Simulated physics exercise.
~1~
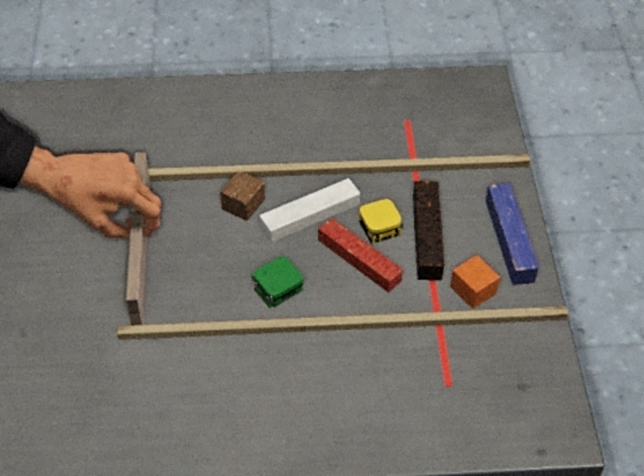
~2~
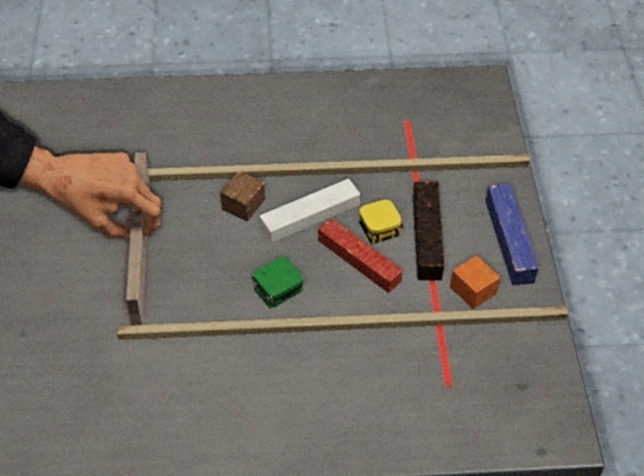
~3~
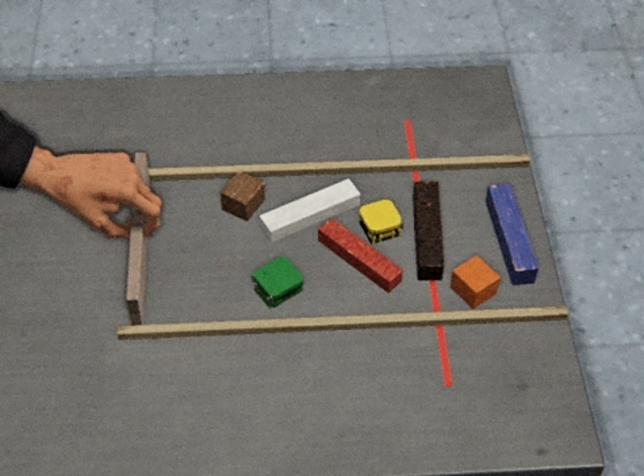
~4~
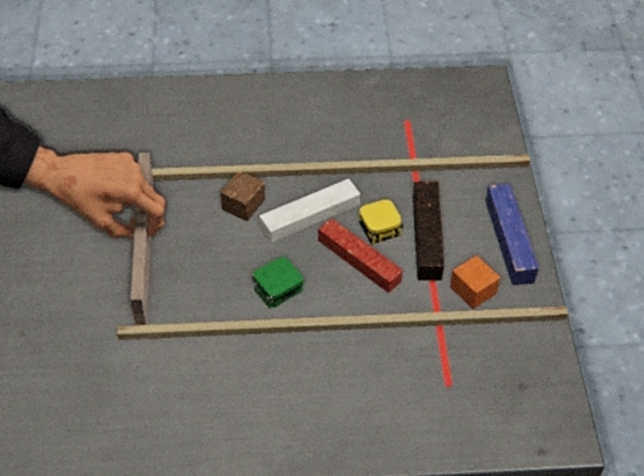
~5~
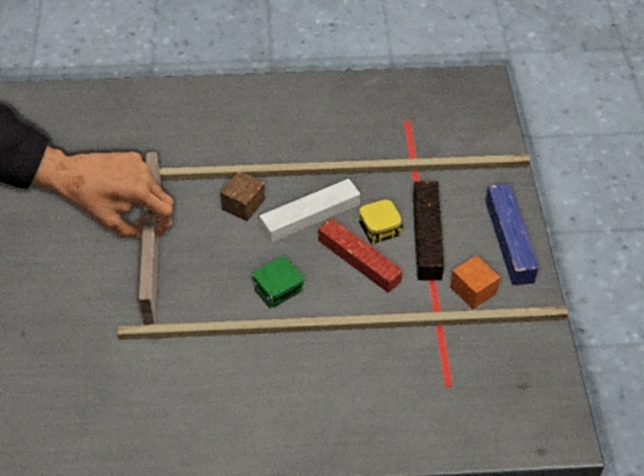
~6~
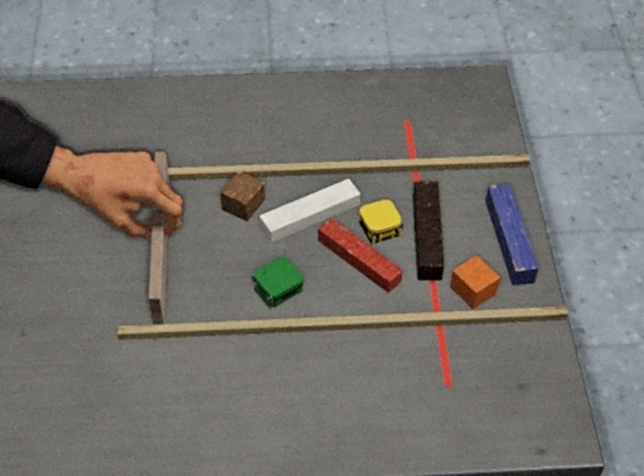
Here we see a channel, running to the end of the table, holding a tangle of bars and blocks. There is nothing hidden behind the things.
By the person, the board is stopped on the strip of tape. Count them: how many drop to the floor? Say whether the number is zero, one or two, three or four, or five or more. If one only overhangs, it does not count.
Most likely the ones that land below will number nothing.
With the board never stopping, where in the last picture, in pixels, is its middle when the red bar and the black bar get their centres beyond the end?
First one: Around (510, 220). Other one: Around (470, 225).
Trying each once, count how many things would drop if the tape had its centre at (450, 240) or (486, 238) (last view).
You'd find 1 and then 3 on the floor.
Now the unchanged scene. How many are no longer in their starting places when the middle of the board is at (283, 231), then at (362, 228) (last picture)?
At the first spot 3, then 6.
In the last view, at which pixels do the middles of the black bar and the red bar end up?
First object: (505, 228); second object: (470, 261).
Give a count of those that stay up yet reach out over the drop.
The overhang total is 1.
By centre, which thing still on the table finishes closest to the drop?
The blue bar.
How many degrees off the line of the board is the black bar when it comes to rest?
It sits some 5° out of line.
Soon after, none off yet; blue bar at rest near (511, 234); orange block at rest near (475, 282); black bar at rest near (428, 230).
In the end, the number that fall off is zero.
